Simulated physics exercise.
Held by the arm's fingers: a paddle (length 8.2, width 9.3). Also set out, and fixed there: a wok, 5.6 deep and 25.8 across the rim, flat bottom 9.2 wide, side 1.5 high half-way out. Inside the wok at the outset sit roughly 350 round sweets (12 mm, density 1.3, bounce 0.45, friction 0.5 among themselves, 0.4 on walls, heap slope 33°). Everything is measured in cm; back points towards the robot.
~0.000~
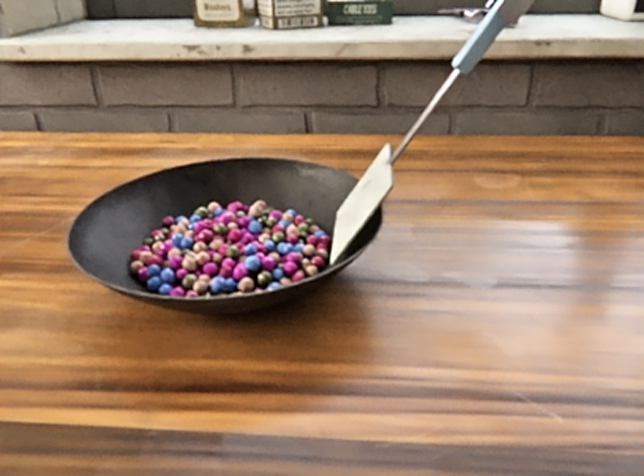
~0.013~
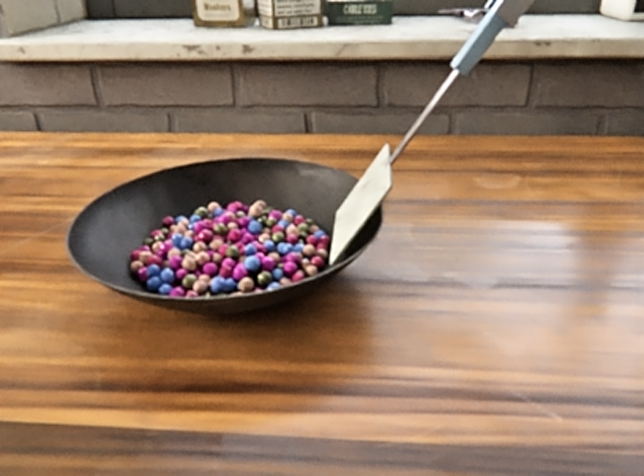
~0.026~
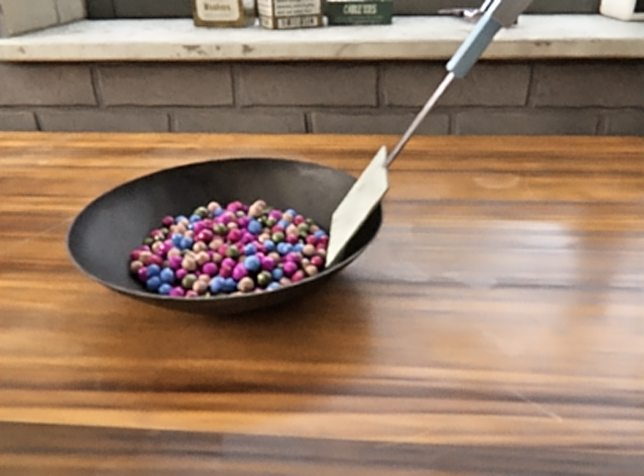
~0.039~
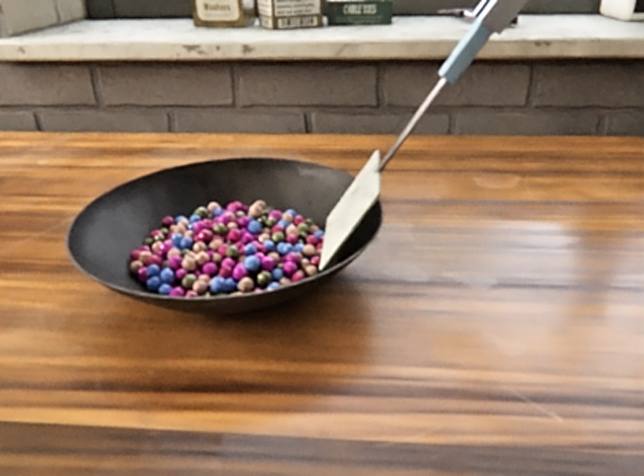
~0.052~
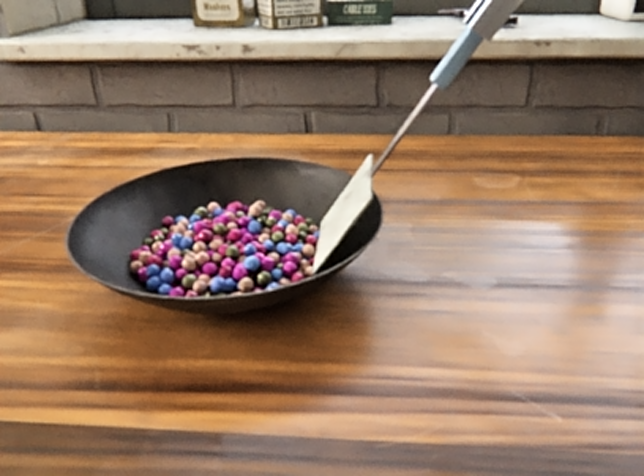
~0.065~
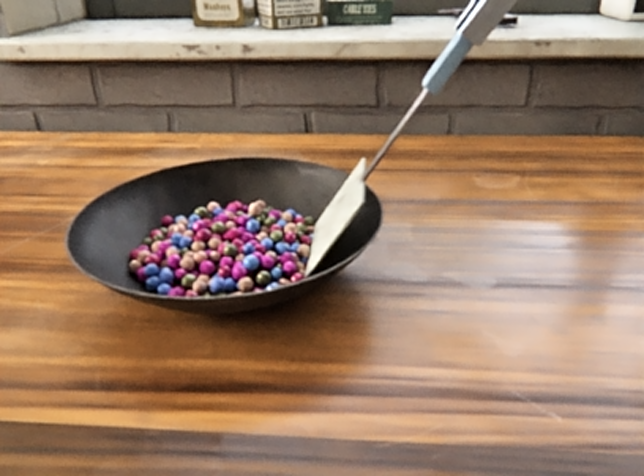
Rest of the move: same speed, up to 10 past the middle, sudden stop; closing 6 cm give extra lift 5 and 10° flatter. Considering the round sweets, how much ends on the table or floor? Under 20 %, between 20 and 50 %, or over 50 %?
Between 20 and 50 %.
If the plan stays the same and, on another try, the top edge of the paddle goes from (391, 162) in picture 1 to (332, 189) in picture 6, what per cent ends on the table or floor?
I'd put it at roughly 60 per cent.
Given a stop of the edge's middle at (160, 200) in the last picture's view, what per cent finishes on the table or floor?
My guess is roughly 0 percent.
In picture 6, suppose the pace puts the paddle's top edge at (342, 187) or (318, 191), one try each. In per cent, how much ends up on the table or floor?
First try about 50 %, second try about 60 %.
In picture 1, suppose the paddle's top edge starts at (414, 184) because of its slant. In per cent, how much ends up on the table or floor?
Near 25 in a hundred.
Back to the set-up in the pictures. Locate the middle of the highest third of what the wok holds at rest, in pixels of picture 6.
Look near (152, 237).
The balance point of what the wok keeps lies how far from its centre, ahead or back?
Some 4.0 cm ahead of the centre.
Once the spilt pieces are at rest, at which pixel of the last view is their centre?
Close to (24, 254) in pixels.
After 0.20 s, sloping 57°, highest piece 5 above the table; 351 in the wok.
After 0.34 s, sloping 54°, highest piece 8 above the table; 337 in the wok, 14 on the blade or in flight.
After 0.61 s, sloping 47°, highest piece 7 above the table; 235 in the wok, 115 on the table or floor, 1 on the blade or in flight.
After 1.66 s, sloping 47°, highest piece 5 above the table; 235 in the wok, 116 on the table or floor.
At rest, 235 in the wok, 116 on the table or floor. That is 33 % on the table or floor.
